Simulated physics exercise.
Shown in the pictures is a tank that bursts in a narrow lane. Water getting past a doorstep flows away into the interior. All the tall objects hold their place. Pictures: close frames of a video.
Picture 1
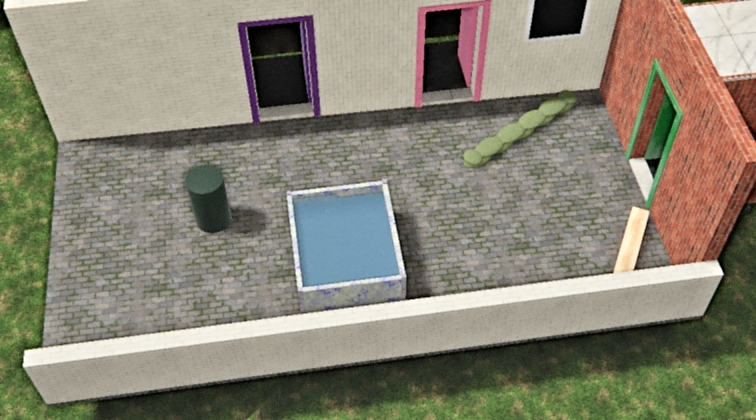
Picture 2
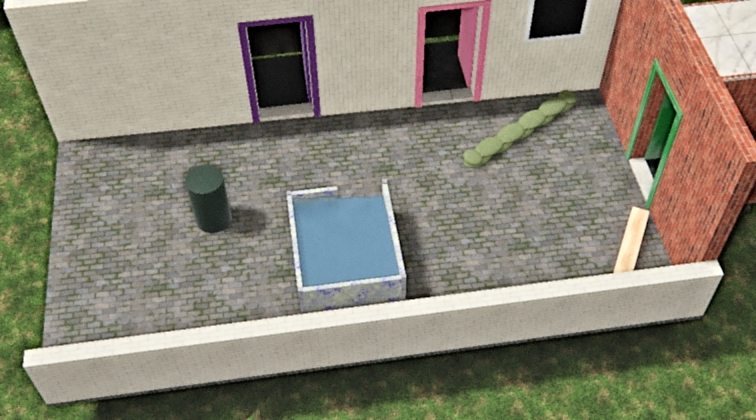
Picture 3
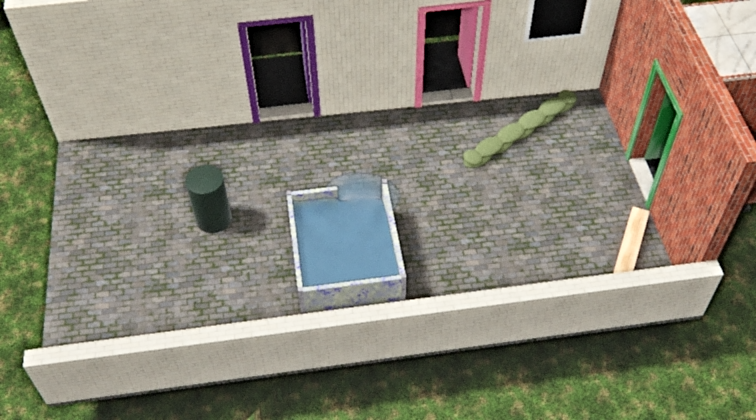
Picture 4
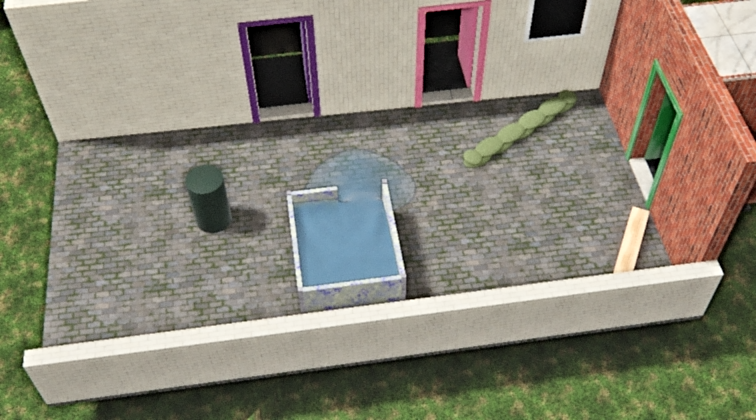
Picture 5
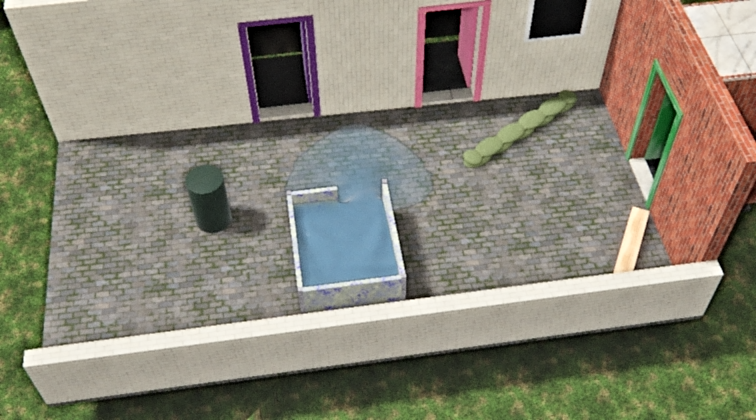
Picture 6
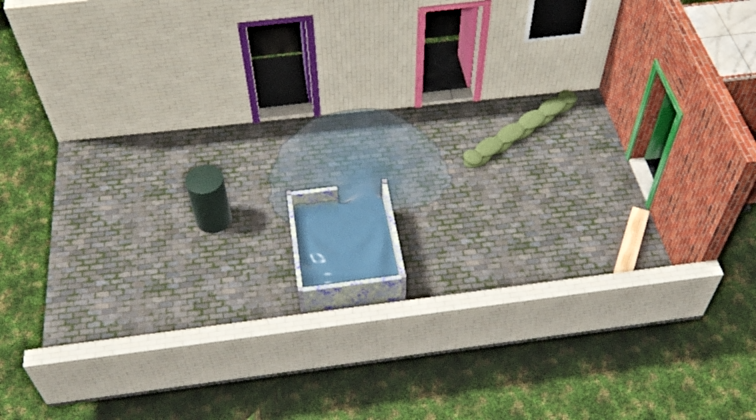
We see a square, water-filled tank in a paved, walled yard with a dark green cylinder and a row of bushes; part of its far side opens, and water pours out, spreading across the paving toward the doorway wall.
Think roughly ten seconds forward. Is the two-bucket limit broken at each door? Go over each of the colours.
Purple door: Limit broken, pink door: Limit broken, green door: Limit kept.
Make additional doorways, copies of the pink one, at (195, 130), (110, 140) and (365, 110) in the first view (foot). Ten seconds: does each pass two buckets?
The first misses the line, the next misses the line, the last clears the line.
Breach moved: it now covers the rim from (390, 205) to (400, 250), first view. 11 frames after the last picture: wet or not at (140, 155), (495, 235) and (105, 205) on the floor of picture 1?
Respectively: Parched, drenched and parched.
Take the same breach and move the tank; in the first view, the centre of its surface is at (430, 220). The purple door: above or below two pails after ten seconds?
My reading: Purple door is under.
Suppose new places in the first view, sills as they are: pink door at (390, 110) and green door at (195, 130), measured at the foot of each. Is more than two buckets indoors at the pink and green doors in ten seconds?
Pink exceeds the limit; green stays within it.
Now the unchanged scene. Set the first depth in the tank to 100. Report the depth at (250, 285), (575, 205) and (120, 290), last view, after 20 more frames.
0, 0 and 0 per cent, roughly.
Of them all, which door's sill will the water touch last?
The green door.
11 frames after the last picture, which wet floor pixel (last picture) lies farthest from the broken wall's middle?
Somewhere around (598, 94).
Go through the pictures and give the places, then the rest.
In the first picture, the water tank at (344, 237) is whole and still.
In the second picture, water pours out on the water tank's far side and has run to a hidden place.
In the third picture, the front is at (348, 177), out from the gap on the water tank's far side.
In the fourth picture, water pours out on the water tank's far side and has run to (362, 153).
In the fifth picture, water pours out on the water tank's far side and has run to (361, 128).
In the sixth picture, water pours out on the water tank's far side and has run to (379, 111).
A moment on, water covers 20 % of the floor; the purple door under two buckets in, the pink door wet at the sill, nothing in, the green door not reached.
Next, water covers 20 % of the floor; the purple door over two buckets in, the pink door under two buckets in, the green door not reached.
Then, water covers 35 % of the floor; the purple door over two buckets in, the pink door over two buckets in, the green door wet at the sill, nothing in.
Later, water covers 55 % of the floor; the purple door over two buckets in, the pink door over two buckets in, the green door wet at the sill, nothing in.
In the end, water covers 70 % of the floor; the purple door over two buckets in, the pink door far over two buckets in, the green door under two buckets in.
